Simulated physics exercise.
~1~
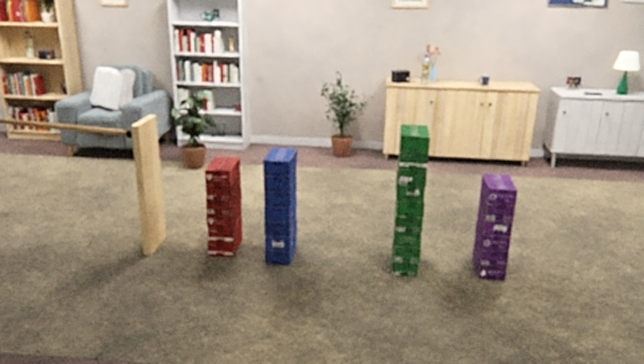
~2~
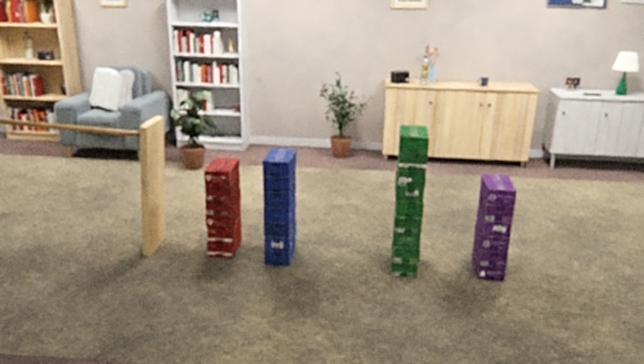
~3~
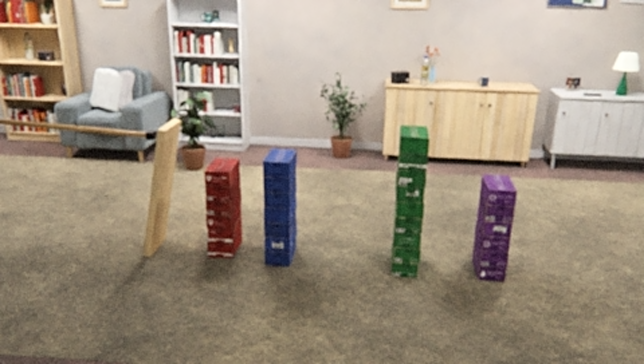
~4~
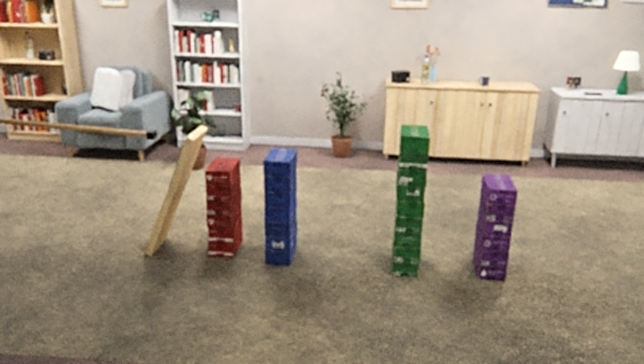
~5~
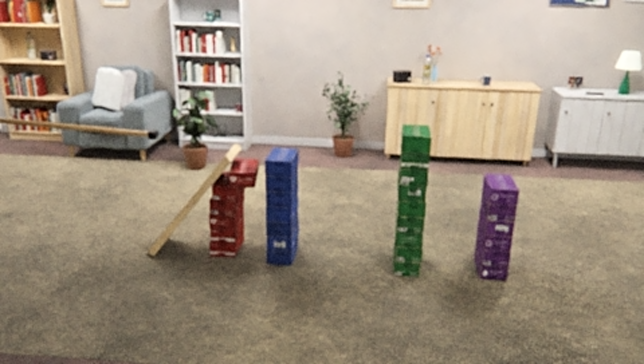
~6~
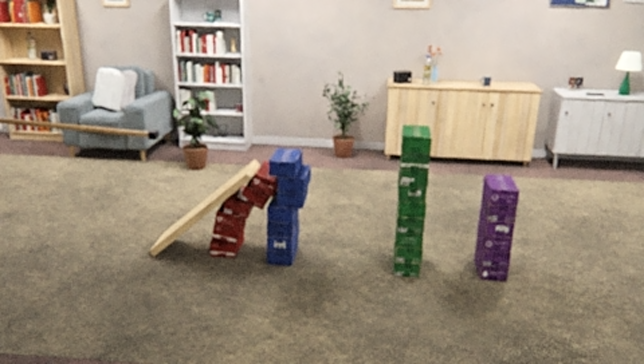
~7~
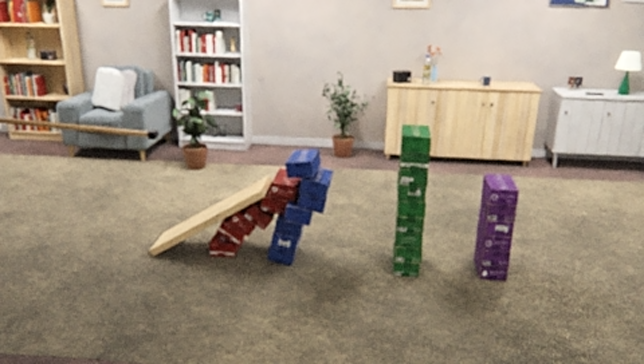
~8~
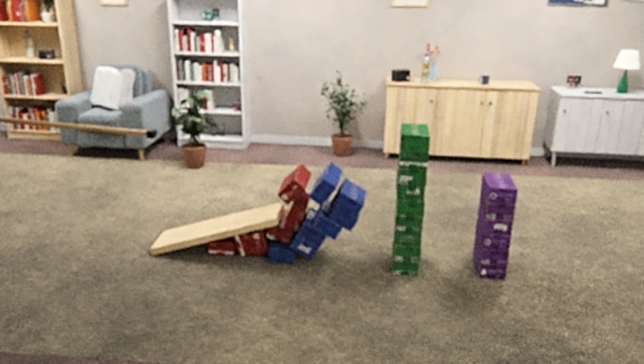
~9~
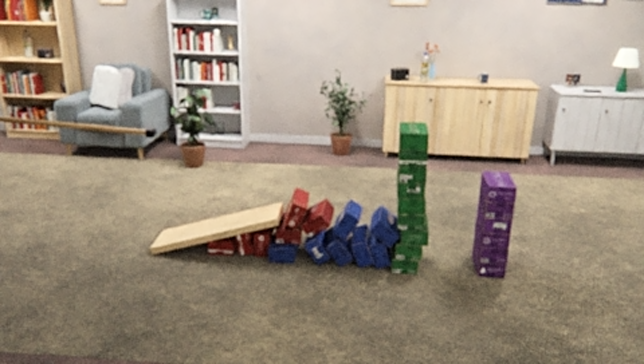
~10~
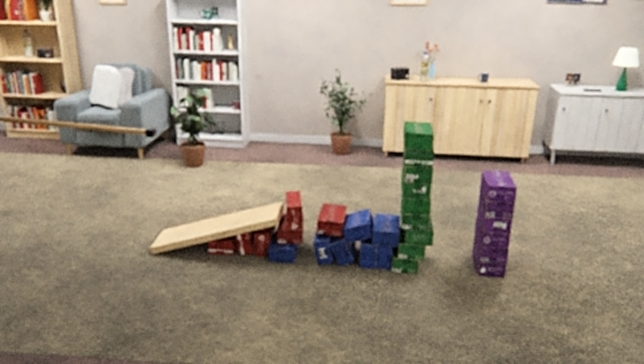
The clip shows a pole nudging an upright board, which tips right into a red stack of boxes; the red stack topples into the blue one, and both collapse in a heap against the green stack, which stays standing, as does the purple one.
